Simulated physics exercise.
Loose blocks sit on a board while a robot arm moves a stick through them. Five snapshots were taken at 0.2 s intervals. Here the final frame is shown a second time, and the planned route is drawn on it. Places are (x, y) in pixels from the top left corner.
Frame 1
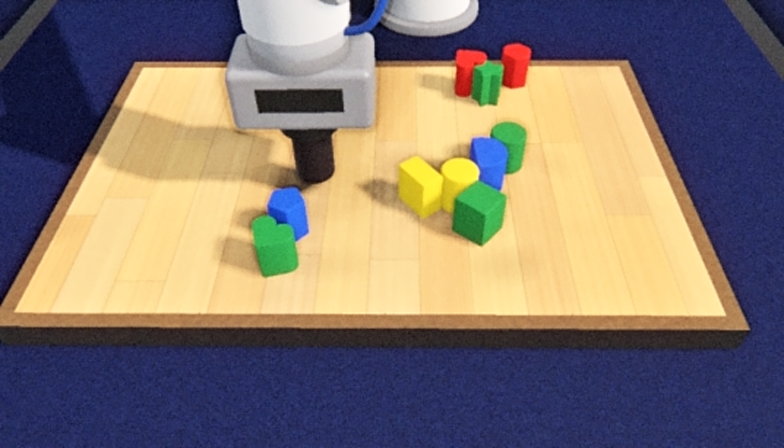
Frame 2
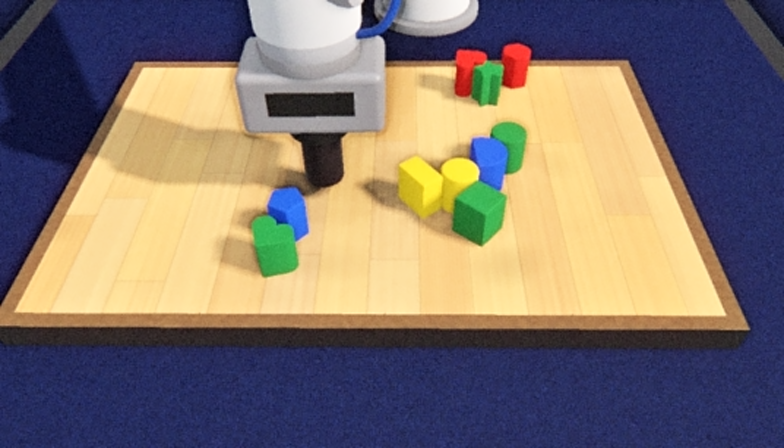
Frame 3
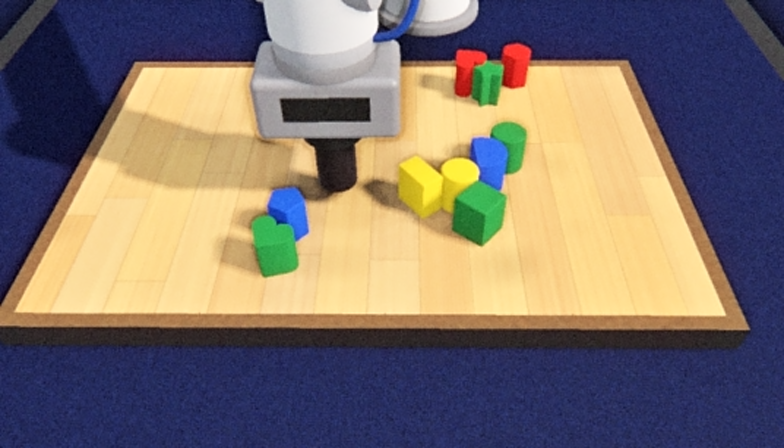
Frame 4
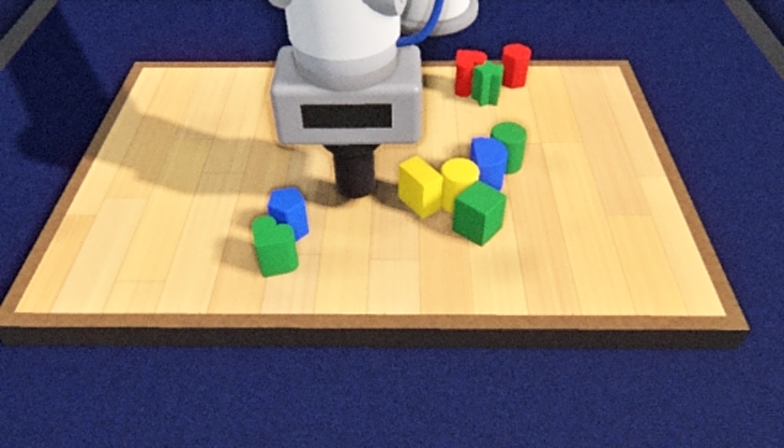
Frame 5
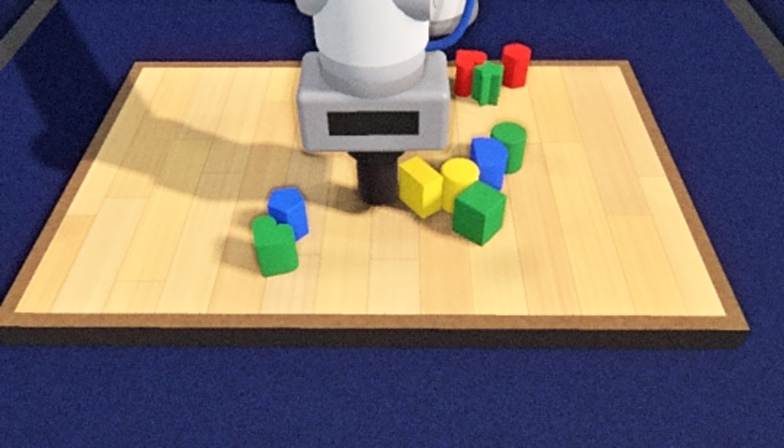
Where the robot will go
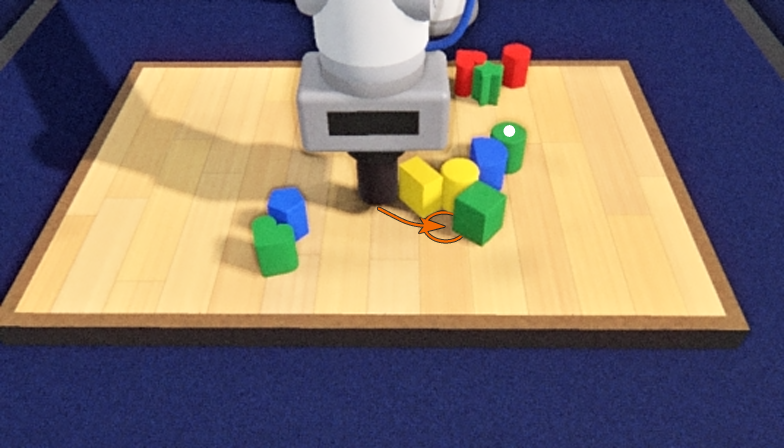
A white and grey robot arm holding a short black stick stands over a pale wooden board on dark blue cloth, seen from above and in front. Yellow, blue and green blocks cluster right of centre, a blue and a green one sit at lower left, and red and green ones at the back. The arm slides the stick steadily rightward and slightly nearer, up beside the yellow block, while the blocks stay still.
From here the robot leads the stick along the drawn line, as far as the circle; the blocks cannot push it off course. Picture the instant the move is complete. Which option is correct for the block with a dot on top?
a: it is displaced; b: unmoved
b: Unmoved.
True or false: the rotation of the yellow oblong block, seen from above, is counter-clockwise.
True
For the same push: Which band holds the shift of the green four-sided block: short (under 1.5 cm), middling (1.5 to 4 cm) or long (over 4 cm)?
Covers under 1.5 cm.
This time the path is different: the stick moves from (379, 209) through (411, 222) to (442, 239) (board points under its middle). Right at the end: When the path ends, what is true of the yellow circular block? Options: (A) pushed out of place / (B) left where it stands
My pick is A.
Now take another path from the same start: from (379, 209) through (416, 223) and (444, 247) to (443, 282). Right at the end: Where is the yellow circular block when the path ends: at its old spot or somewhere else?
The yellow circular block is moved.
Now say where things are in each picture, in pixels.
The first frame shows stick's lower end at (316, 173); yellow oblong block at (420, 170); yellow circular block at (460, 169); green four-sided block at (481, 196); green circular block at (509, 131).
The second frame shows stick at (325, 177); blocks still.
The third frame shows stick at (338, 181); blocks still.
The fourth frame shows stick at (356, 187); blocks still.
The fifth frame shows stick at (378, 194); yellow oblong block at (420, 170); yellow circular block at (460, 169); green four-sided block at (481, 196); green circular block at (509, 131).
Drawn move, from (379, 209) through (398, 218) and (420, 225) to (445, 227); the dot is on the green circular block.
The first path, step by step. Halfway along, stick at (410, 209); yellow oblong block at (427, 171), turned 10° anticlockwise; yellow circular block at (466, 168).
At the end, stick at (446, 212); yellow oblong block at (432, 170), turned 45° anticlockwise; yellow circular block at (472, 165); green four-sided block at (494, 196); green circular block still.
